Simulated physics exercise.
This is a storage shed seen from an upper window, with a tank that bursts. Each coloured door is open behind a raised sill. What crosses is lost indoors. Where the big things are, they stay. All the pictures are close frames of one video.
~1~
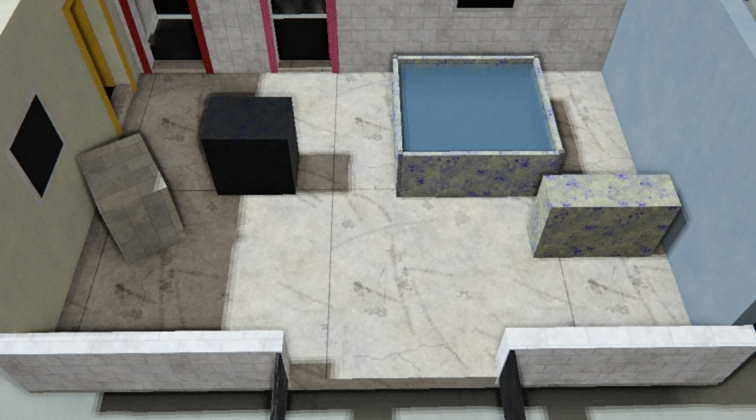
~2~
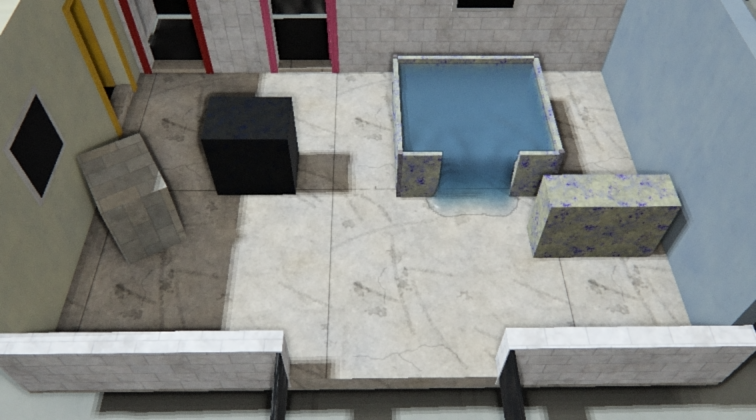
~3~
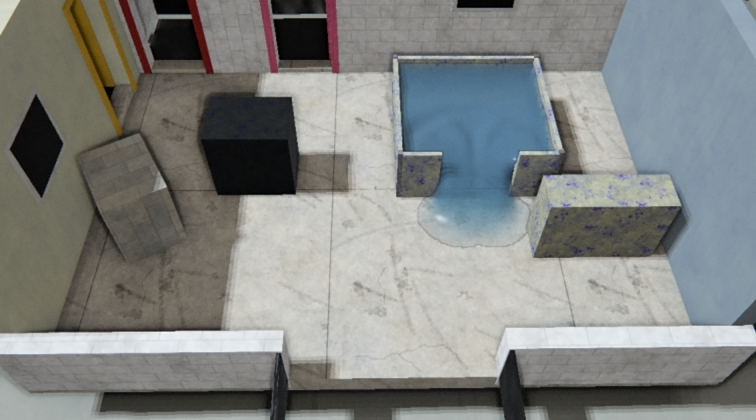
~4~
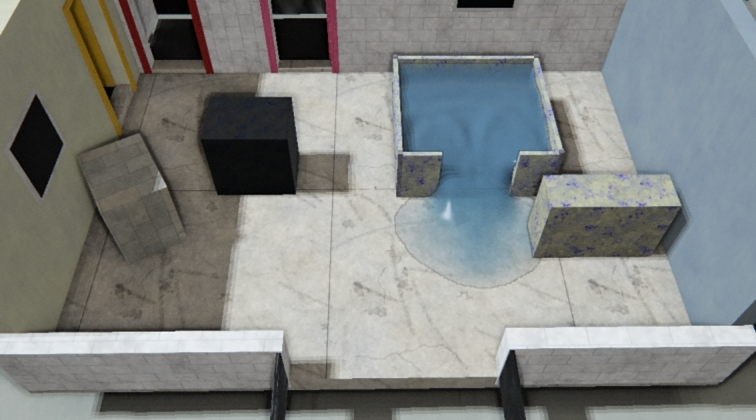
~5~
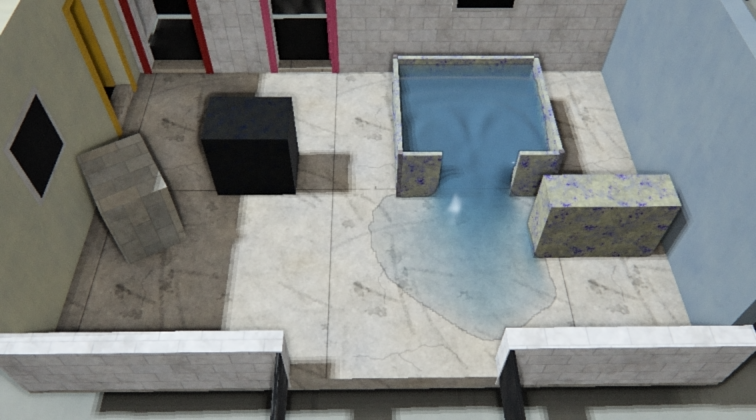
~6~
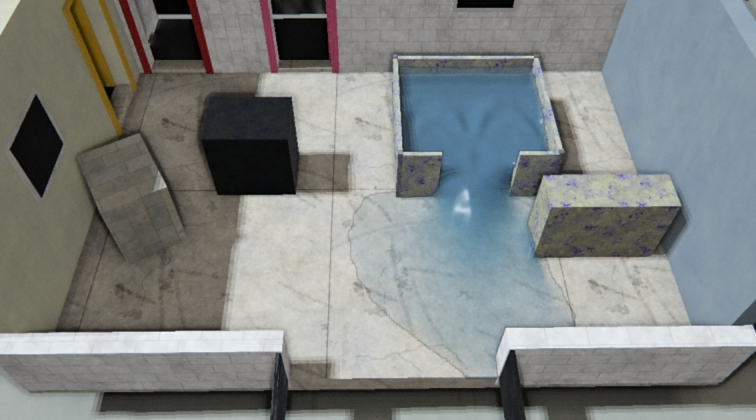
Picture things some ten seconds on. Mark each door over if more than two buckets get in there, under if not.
Yellow door: Under, pink door: Under, red door: Under.
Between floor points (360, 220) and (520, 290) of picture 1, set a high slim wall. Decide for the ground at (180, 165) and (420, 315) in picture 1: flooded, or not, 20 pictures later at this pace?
Result by location - first parched, second soaked.
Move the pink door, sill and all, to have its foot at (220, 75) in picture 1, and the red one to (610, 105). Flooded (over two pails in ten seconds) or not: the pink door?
Taken on its own, the pink door stays beneath the limit.
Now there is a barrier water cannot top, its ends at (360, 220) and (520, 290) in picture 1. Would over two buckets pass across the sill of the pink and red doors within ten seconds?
With the barrier up, the pink door exceeds the limit and the red door stays within limit.
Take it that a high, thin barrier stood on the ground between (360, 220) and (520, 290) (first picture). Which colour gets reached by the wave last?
I'd go with the yellow one.
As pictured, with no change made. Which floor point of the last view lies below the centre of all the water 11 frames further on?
The water's centre sits above (478, 193).
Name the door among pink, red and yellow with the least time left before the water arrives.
From the pictures, my answer is the door marked pink.
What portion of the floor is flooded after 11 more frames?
About 35 in a hundred.
A moment on, water covers 25 % of the floor; the yellow door not reached, the pink door not reached, the red door not reached.
Next, water covers 35 % of the floor; the yellow door not reached, the pink door not reached, the red door not reached.
Then, water covers 40 % of the floor; the yellow door not reached, the pink door not reached, the red door not reached.
Later, water covers 55 % of the floor; the yellow door not reached, the pink door not reached, the red door not reached.
In the end, water covers 70 % of the floor; the yellow door not reached, the pink door wet at the sill, nothing in, the red door not reached.
